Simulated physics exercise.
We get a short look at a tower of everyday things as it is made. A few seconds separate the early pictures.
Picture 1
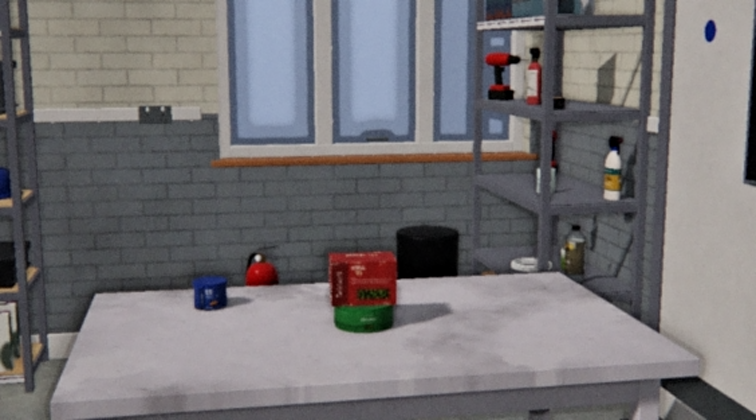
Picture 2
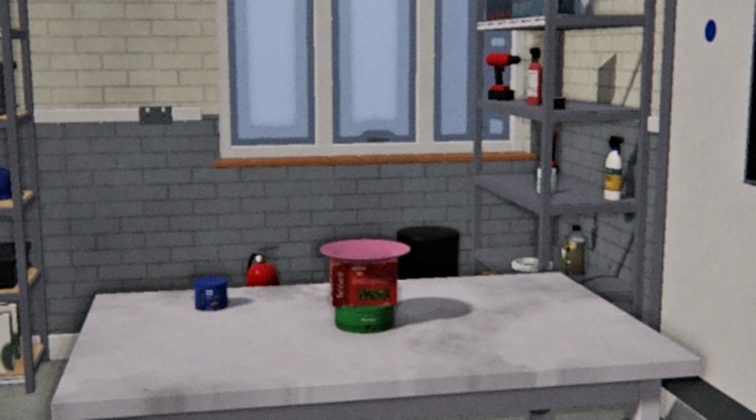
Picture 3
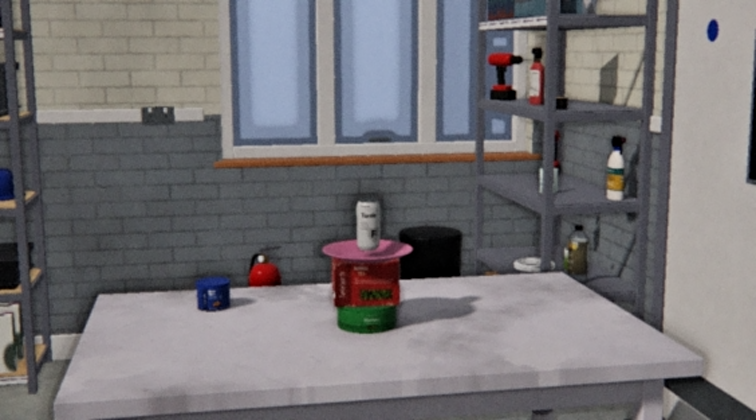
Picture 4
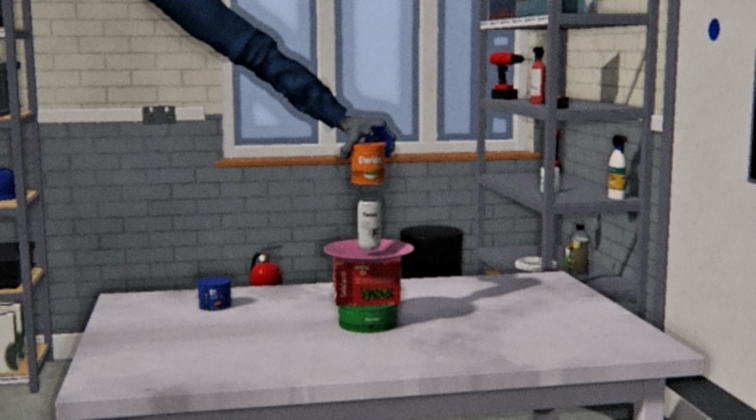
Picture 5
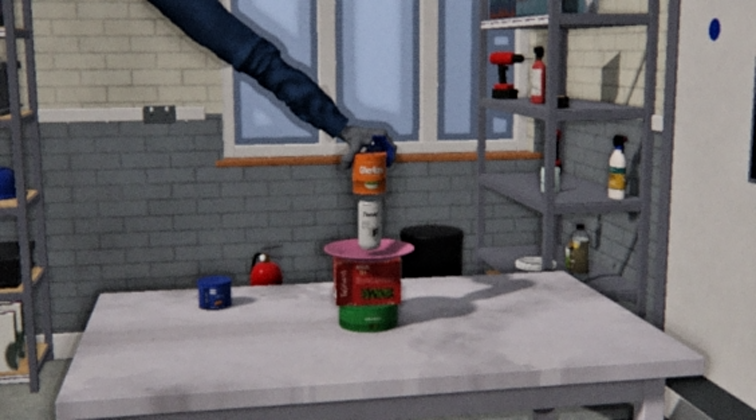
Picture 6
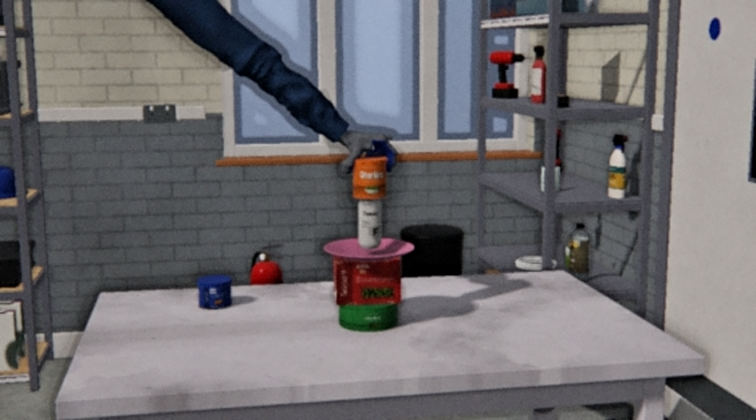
Gloved hand lowering an orange pot onto a white can, after a pink plate and the can appear atop a red box.
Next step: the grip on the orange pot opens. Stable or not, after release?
Stable.
Then, 0.50 s later than the last frame, all is still.
Then, 1.50 s later than the last frame, orange pot resting near (370, 179).
Then, 2.50 s later than the last frame, things are still on the move.
When it is over, all 6 as before. End places, in pixels of the last picture, orange pot near (370, 179). The pile holds.
